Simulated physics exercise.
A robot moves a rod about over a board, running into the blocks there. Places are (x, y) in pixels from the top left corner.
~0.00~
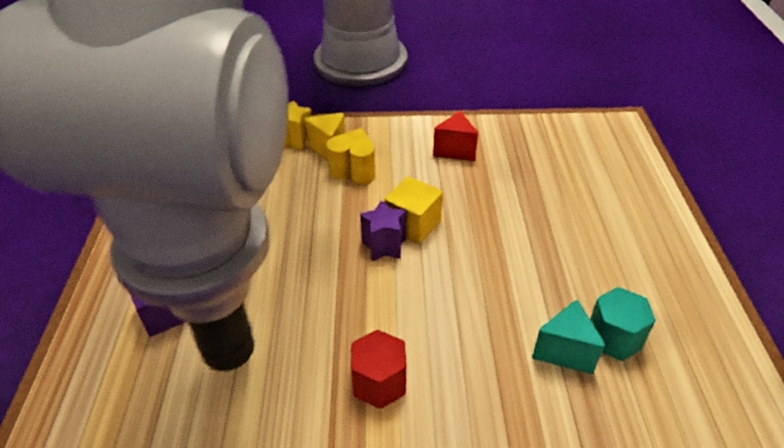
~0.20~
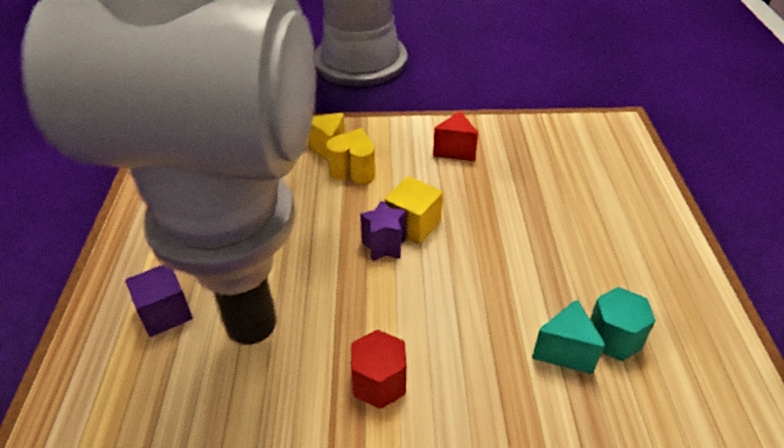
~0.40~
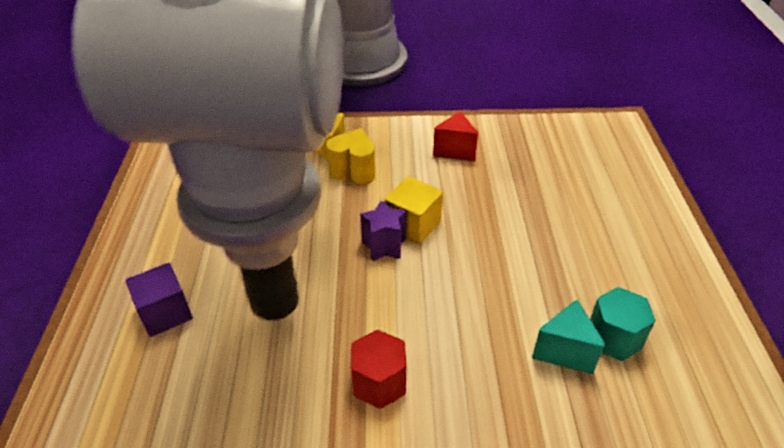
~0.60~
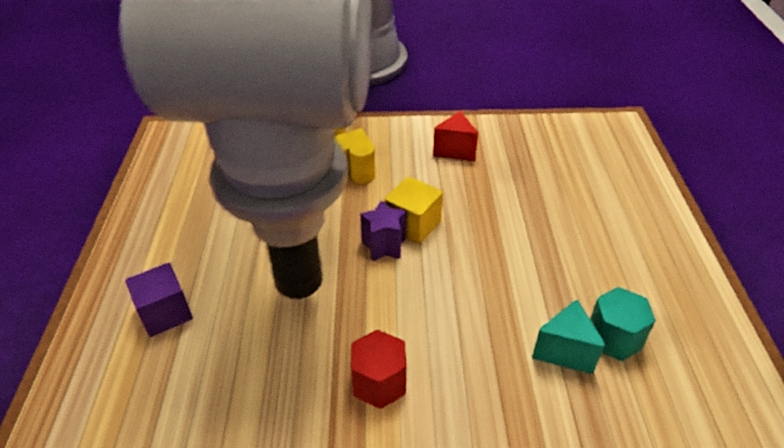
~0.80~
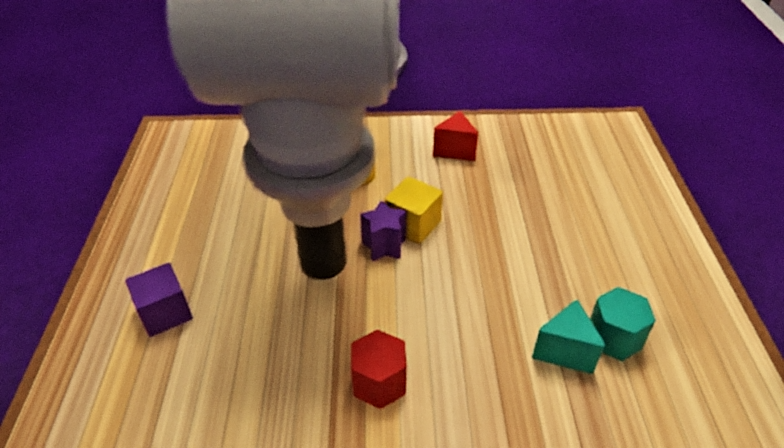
A grey robot arm with a black rod reaches over a striped wooden board on a purple surface, seen from above at an angle by a still camera. Yellow blocks and a red triangle sit toward the back, a purple star touches a yellow cube near the middle, with a purple cube left, a red hexagon in front and two green blocks right. The arm glides steadily rightward and back toward the star, moving no blocks.
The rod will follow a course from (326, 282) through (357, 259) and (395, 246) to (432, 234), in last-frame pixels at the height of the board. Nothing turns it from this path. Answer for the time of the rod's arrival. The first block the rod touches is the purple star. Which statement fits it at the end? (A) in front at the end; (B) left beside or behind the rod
Letter A.
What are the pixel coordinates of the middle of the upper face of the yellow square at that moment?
Its top middle is near (472, 163).
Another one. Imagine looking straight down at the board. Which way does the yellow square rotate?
From above, the turn goes anticlockwise.
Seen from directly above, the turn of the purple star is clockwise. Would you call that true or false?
The statement is incorrect.
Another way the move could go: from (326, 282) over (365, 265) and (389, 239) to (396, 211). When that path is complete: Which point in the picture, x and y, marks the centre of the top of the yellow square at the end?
Roughly at (457, 156).
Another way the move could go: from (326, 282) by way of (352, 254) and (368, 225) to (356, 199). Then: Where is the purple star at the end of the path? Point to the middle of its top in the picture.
Roughly at (403, 195).
The first path, step by step. One third of the way, rod at (356, 240); purple star at (390, 216); yellow square at (417, 193).
Two thirds of the way, rod at (395, 227); purple star at (428, 202); yellow square at (446, 178), turned 20° anticlockwise.
At the end, rod at (433, 215); purple star at (462, 188), turned 20° anticlockwise; yellow square at (472, 163), turned 25° anticlockwise.
